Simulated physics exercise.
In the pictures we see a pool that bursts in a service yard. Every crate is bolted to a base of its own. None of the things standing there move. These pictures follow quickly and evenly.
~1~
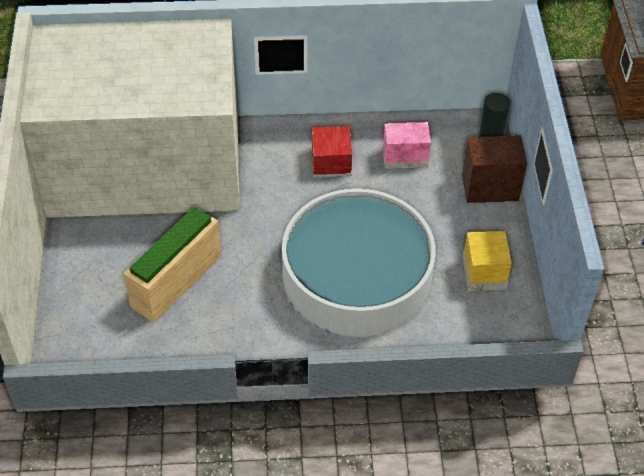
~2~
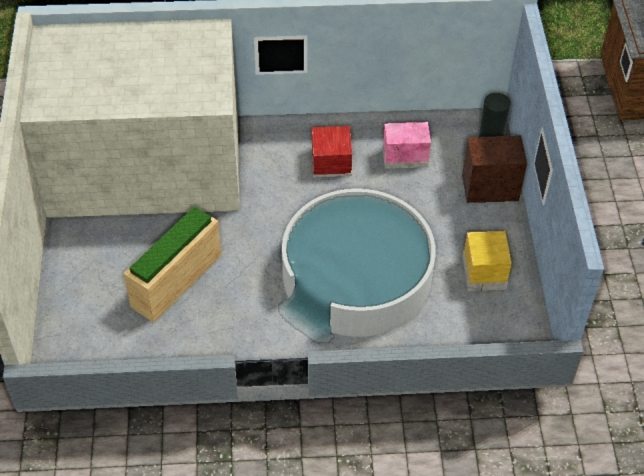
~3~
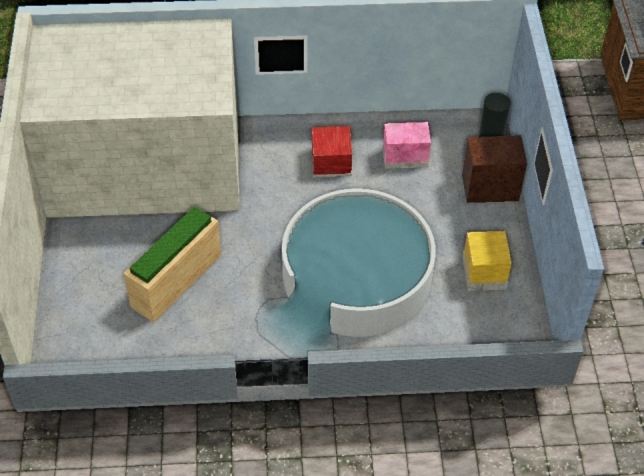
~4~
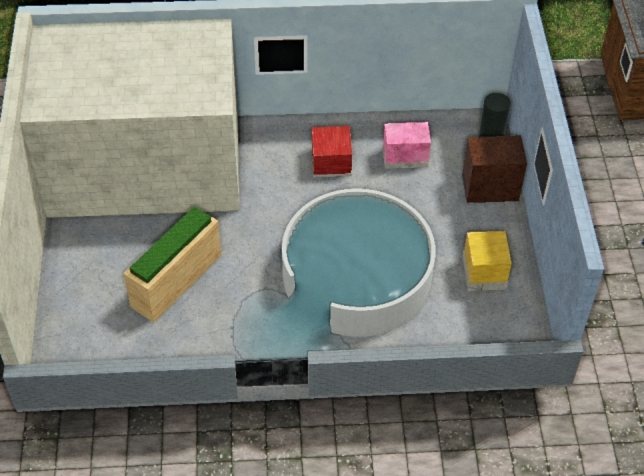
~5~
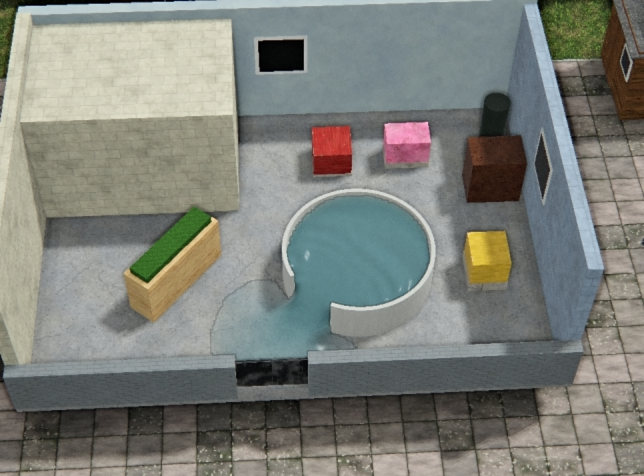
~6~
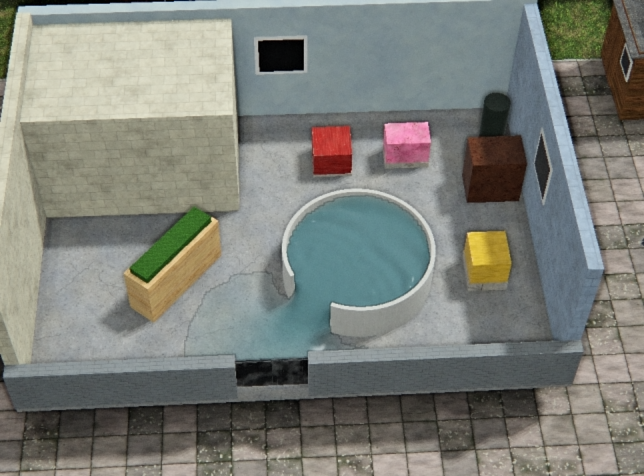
A round pool's wall opens at the front and water spreads leftward across the grey floor.
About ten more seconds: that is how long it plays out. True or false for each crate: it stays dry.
Red crate: False, it gets wet; pink crate: True, it stays dry; yellow crate: True, it stays dry.
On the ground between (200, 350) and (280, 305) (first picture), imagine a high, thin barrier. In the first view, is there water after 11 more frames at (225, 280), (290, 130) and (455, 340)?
Outcome by spot, in order - watered, unwatered, watered.
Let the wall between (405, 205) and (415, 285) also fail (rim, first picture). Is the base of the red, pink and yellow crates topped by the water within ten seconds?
Result: Red is swamped; pink is swamped; yellow is swamped.
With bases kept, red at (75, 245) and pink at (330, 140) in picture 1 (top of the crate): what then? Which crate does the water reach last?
I would point to the one in pink.
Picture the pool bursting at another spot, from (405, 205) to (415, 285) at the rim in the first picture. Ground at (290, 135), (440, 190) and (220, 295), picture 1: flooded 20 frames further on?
Taking the points one after the other, they come out not soaked, inundated and not soaked.
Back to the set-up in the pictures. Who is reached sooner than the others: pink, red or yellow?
Simply the one in yellow.
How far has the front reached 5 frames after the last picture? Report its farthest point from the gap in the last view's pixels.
The wet edge reaches furthest near (29, 387).
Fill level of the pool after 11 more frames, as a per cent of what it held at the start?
I make it 66 per cent.
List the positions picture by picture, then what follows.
In the first frame, still water in the round tank at (359, 250).
In the second frame, the front is at (326, 339), out from the gap at (310, 308).
In the third frame, water pours out at (310, 310) and has run to (264, 333).
In the fourth frame, the front is at a hidden place, out from the gap at (310, 310).
In the fifth frame, the front is at a hidden place, out from the gap at (310, 310).
In the sixth frame, water pours out at (310, 310) and has run to a hidden place.
A moment on, water covers 20 % of the floor; the red crate not reached, the pink crate not reached, the yellow crate not reached.
Next, water covers 30 % of the floor; the red crate not reached, the pink crate not reached, the yellow crate not reached.
Then, water covers 45 % of the floor; the red crate not reached, the pink crate not reached, the yellow crate water round its plinth.
Later, water covers 65 % of the floor; the red crate water round its plinth, the pink crate not reached, the yellow crate water round its plinth.
In the end, water covers 90 % of the floor; the red crate was topped, the pink crate stayed above the water, the yellow crate stayed above the water.
